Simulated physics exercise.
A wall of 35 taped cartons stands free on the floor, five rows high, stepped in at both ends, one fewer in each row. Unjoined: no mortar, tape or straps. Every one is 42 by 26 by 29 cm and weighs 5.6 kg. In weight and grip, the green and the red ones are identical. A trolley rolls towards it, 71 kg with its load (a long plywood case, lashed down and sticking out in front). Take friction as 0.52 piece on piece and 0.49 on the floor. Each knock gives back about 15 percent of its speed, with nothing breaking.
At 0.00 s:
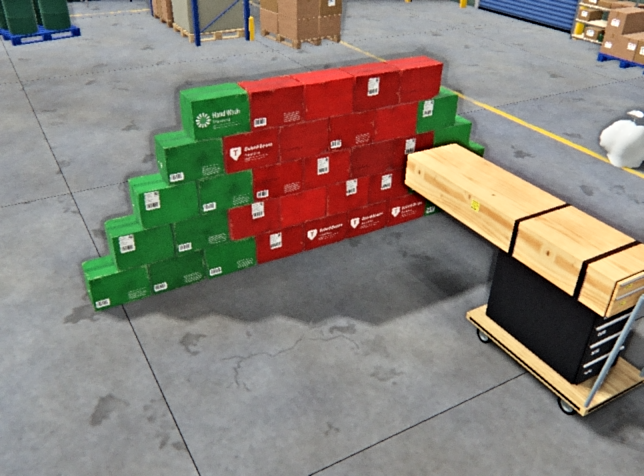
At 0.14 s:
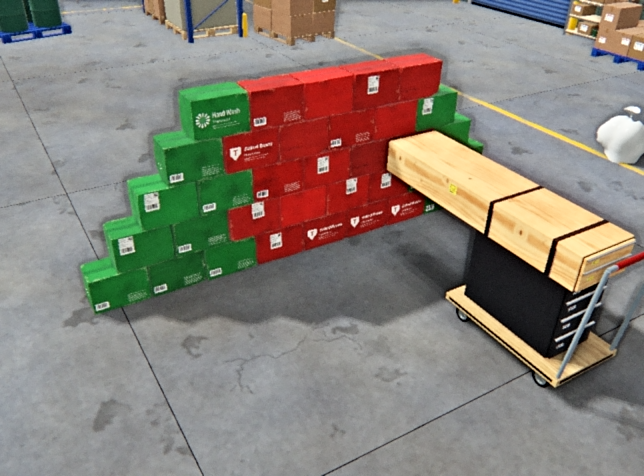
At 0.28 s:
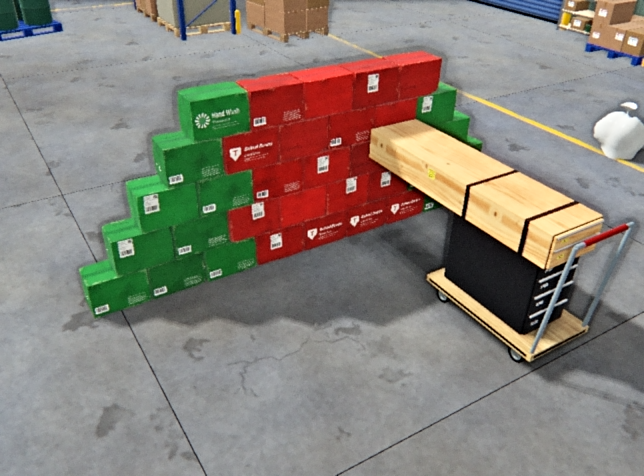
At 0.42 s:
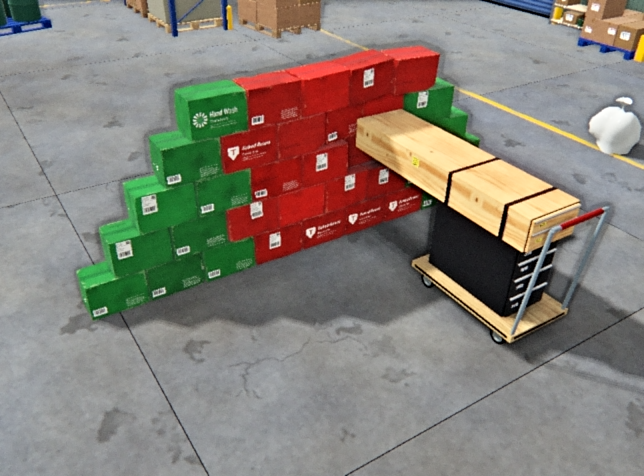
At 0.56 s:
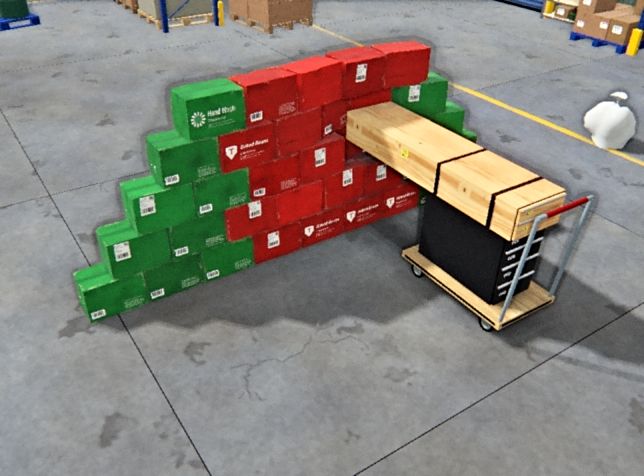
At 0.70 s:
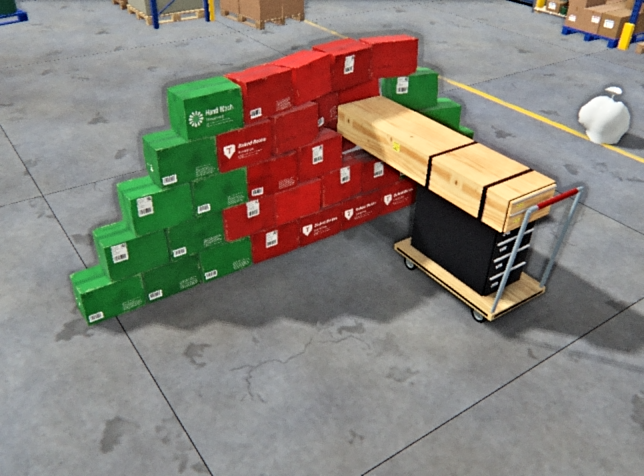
A long wooden case strapped on a trolley rolled leftward into a stepped wall of green and red boxes, then pushed in among the red ones, nudging the upper boxes slightly out of line.
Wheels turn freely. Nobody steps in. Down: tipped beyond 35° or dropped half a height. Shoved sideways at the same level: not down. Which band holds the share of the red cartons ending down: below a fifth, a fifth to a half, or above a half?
A fifth to a half.
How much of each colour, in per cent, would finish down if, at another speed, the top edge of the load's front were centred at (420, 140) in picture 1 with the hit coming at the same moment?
Down at the end: Green 20 per cent, red 60 per cent.
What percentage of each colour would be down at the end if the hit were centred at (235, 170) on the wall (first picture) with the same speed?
That would leave green at 40 % and red at 30 %.
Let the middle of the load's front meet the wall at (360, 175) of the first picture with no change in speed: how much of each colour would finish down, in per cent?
You'd end up with green at 10 and red at 60 percent down.
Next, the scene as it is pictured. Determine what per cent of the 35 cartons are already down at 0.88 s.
By then 5 %.
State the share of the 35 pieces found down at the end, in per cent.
My estimate is roughly 25 per cent.
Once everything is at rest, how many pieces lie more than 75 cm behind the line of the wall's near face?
Roughly 4 pieces in all.
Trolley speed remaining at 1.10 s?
0.4 m/s.
After 0.88 s, load 41 cm past the wall's line, still rolling; 2 of the 20 red cartons down (2 of 35 in all colours); top red carton 7° from how it stood.
After 1.10 s, load 51 cm past the wall's line, still rolling; 7 of the 20 red cartons down (8 of 35 in all colours); top red carton 28° from how it stood, 58 cm lower.
After 1.50 s, load 66 cm past the wall's line, still rolling; 7 of the 20 red cartons down (8 of 35 in all colours); top red carton on its side.
In the end (2.7 s), load 89 cm past the wall's line, stopped; 7 of the 20 red cartons down (8 of 35 in all colours); top red carton on its side; top green carton unmoved. That is 35 per cent. From the last view, middles, top red carton near (267, 166), top green carton near (206, 108).
